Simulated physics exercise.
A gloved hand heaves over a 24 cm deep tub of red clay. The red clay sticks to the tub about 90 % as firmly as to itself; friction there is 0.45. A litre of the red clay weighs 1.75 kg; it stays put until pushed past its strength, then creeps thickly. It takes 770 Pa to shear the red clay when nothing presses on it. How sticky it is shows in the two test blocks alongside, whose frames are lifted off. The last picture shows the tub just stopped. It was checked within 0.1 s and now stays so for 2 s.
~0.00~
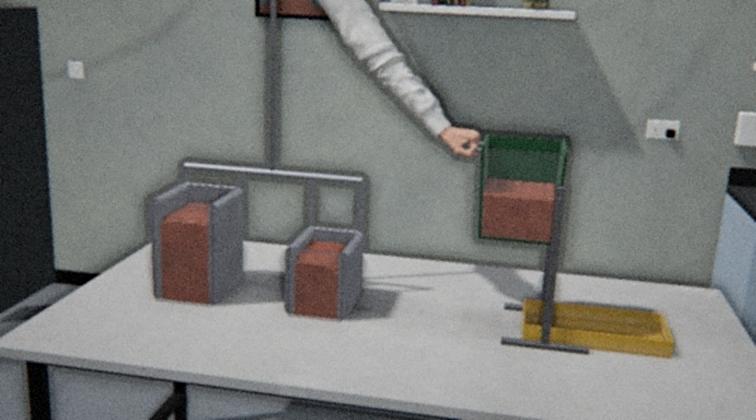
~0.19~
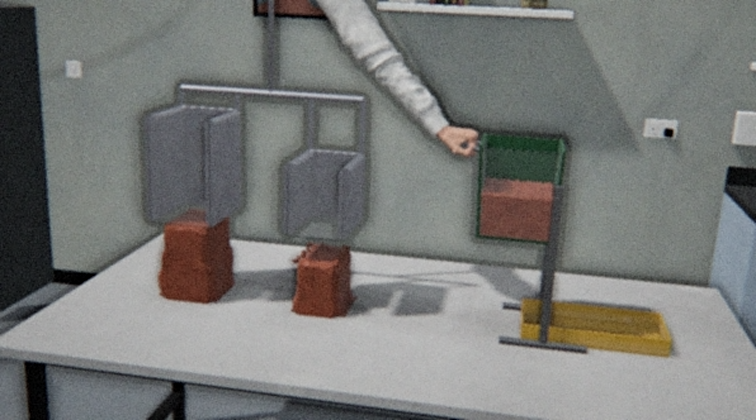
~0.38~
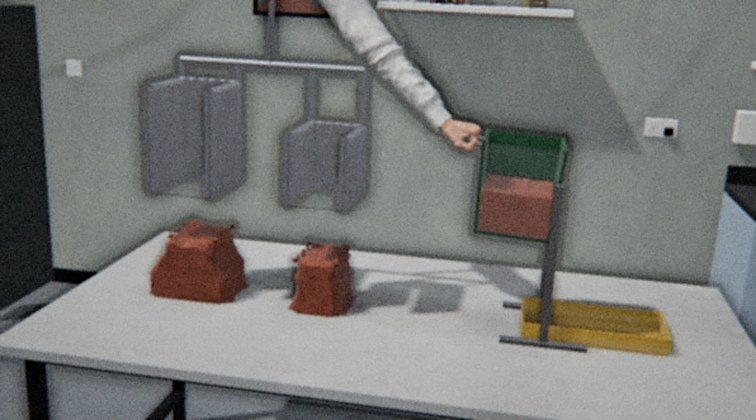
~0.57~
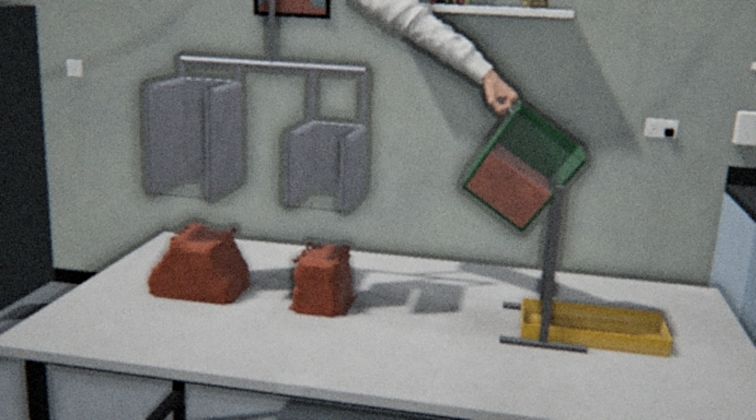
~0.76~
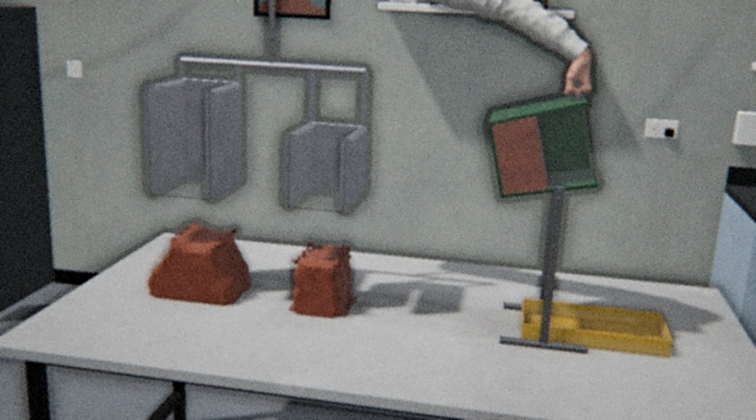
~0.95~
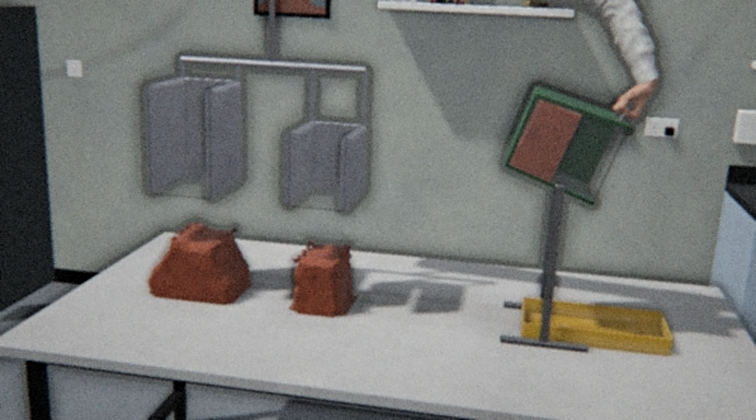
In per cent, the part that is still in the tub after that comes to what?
It comes to some 51 %.
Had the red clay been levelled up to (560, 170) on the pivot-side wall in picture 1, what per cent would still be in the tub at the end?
Then about 35 %.
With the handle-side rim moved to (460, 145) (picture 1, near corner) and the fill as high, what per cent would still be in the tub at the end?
It would be near 40 %.
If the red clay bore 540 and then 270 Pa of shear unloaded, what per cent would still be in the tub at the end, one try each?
In turn about 55 %, 40 %.
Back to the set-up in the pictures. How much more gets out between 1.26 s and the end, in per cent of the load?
About 30 %.
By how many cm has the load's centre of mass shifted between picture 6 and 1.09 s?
Roughly 5 cm.
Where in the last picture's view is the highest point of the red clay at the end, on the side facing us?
Near (555, 148).
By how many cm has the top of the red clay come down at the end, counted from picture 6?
Some 12 cm.
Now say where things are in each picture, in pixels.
In the first picture, handle-side rim at (485, 148), tilt 0 degrees; top of the red clay at (544, 200); blocks stand 26 cm, 17 cm (left to right).
In the second picture, handle-side rim at (483, 147), tilt 0 degrees; top of the red clay at (542, 199); blocks stand 24 cm, 17 cm (left to right).
In the third picture, handle-side rim at (486, 142), tilt 3 degrees; top of the red clay at (486, 190); blocks stand 19 cm, 17 cm (left to right).
In the fourth picture, handle-side rim at (520, 113), tilt 33 degrees; top of the red clay at (493, 155); blocks stand 18 cm, 17 cm (left to right).
In the fifth picture, handle-side rim at (586, 106), tilt 76 degrees; top of the red clay at (531, 118); blocks stand 18 cm, 17 cm (left to right).
In the sixth picture, handle-side rim at (628, 130), tilt 108 degrees; top of the red clay at (545, 102); blocks stand 18 cm, 17 cm (left to right).
After 1.09 s, the tub is at 108 degrees and holds 100 %.
After 1.26 s, the tub is at 108 degrees and holds 81 %.
After 1.43 s, the tub is at 108 degrees and holds 51 %.
After 1.60 s, the tub is at 108 degrees and holds 51 %.
After 2.95 s, at the end, the tub is at 108 degrees and holds 51 %.
